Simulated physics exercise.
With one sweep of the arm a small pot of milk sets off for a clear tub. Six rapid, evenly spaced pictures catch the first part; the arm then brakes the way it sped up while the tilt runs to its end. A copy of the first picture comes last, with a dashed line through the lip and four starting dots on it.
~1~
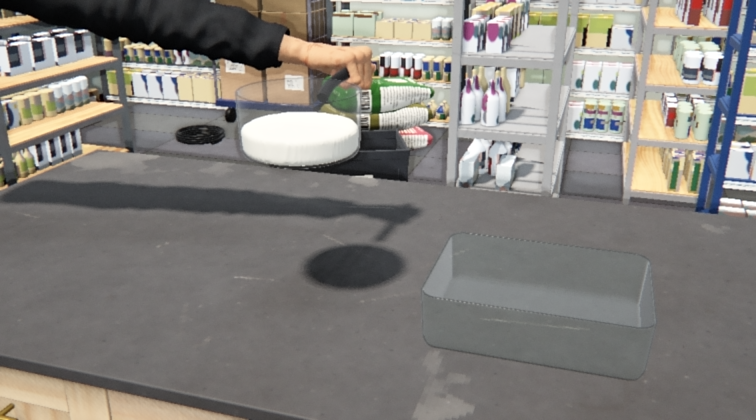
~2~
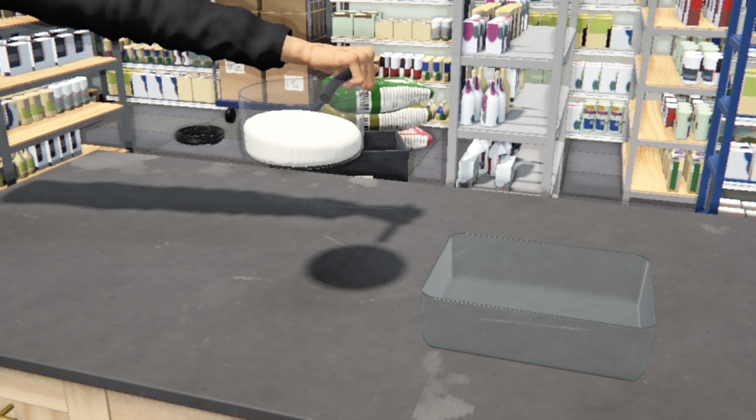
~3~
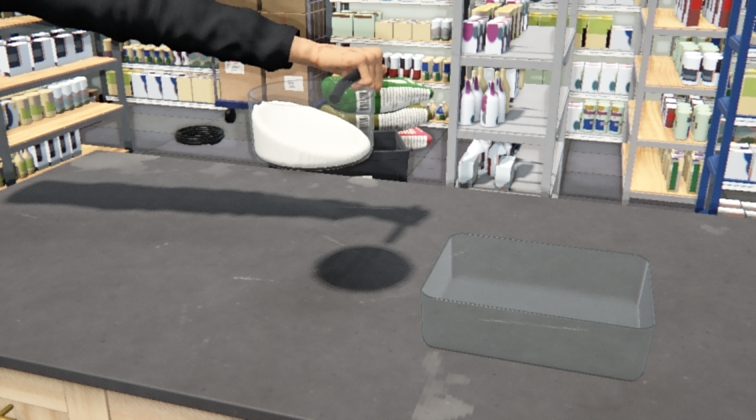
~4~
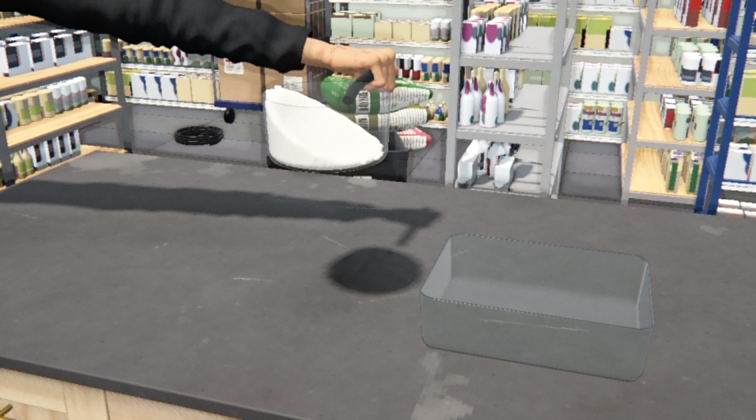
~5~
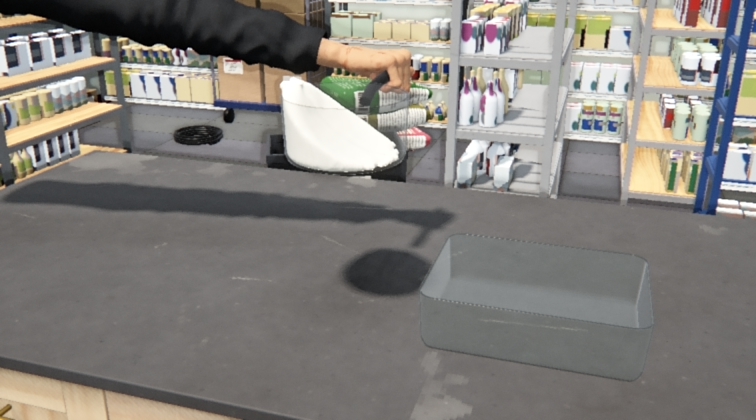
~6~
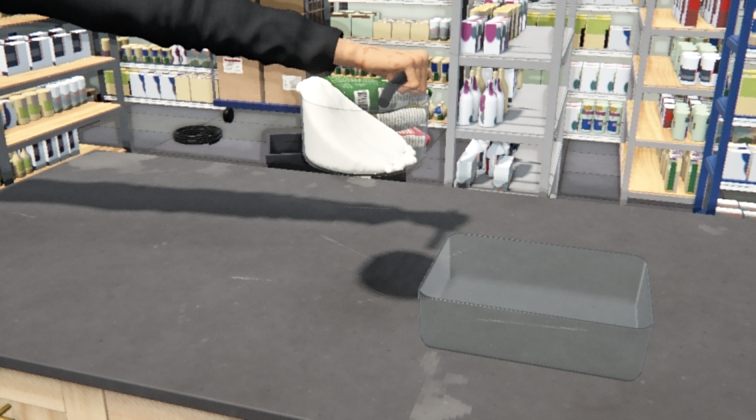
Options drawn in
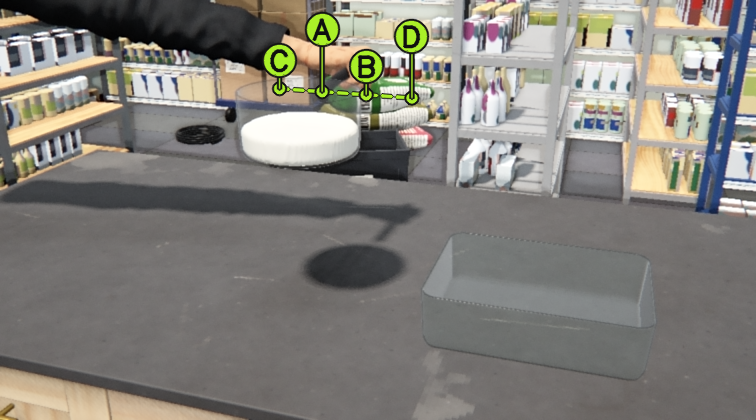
A hand swings a clear pot of white milk rightward above a dark counter, tilting it.
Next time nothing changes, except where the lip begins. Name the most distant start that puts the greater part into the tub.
Spot A.
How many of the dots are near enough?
Three of the four.
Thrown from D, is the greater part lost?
No.
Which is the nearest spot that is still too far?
That would be C.
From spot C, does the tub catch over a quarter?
Yes, clearly.
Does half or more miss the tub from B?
No.
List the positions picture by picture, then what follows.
The first picture shows upright, lip at (356, 94); tub from (423, 340) to (645, 378); nothing has left yet.
The second picture shows upright, lip at (359, 94); nothing has left yet.
The third picture shows upright, lip at (369, 95); nothing has left yet.
The fourth picture shows upright, lip at (385, 97); nothing has left yet.
The fifth picture shows upright, lip at (404, 98); milk is over the rim, down to (291, 89).
The sixth picture shows upright, lip at (425, 101); milk is over the rim, down to (323, 90).
On the marked copy, A at (322, 91); B at (366, 94); C at (279, 88); D at (411, 98).
If A is chosen, about 68 % lands in the tub, 21 % falls short and 11 % goes beside or beyond.
If B is chosen, about 78 % lands in the tub, 7 % falls short and 15 % goes beside or beyond.
If C is chosen, about 37 % lands in the tub, 53 % falls short and 10 % goes beside or beyond.
If D is chosen, about 70 % lands in the tub, 5 % falls short and 26 % goes beside or beyond.
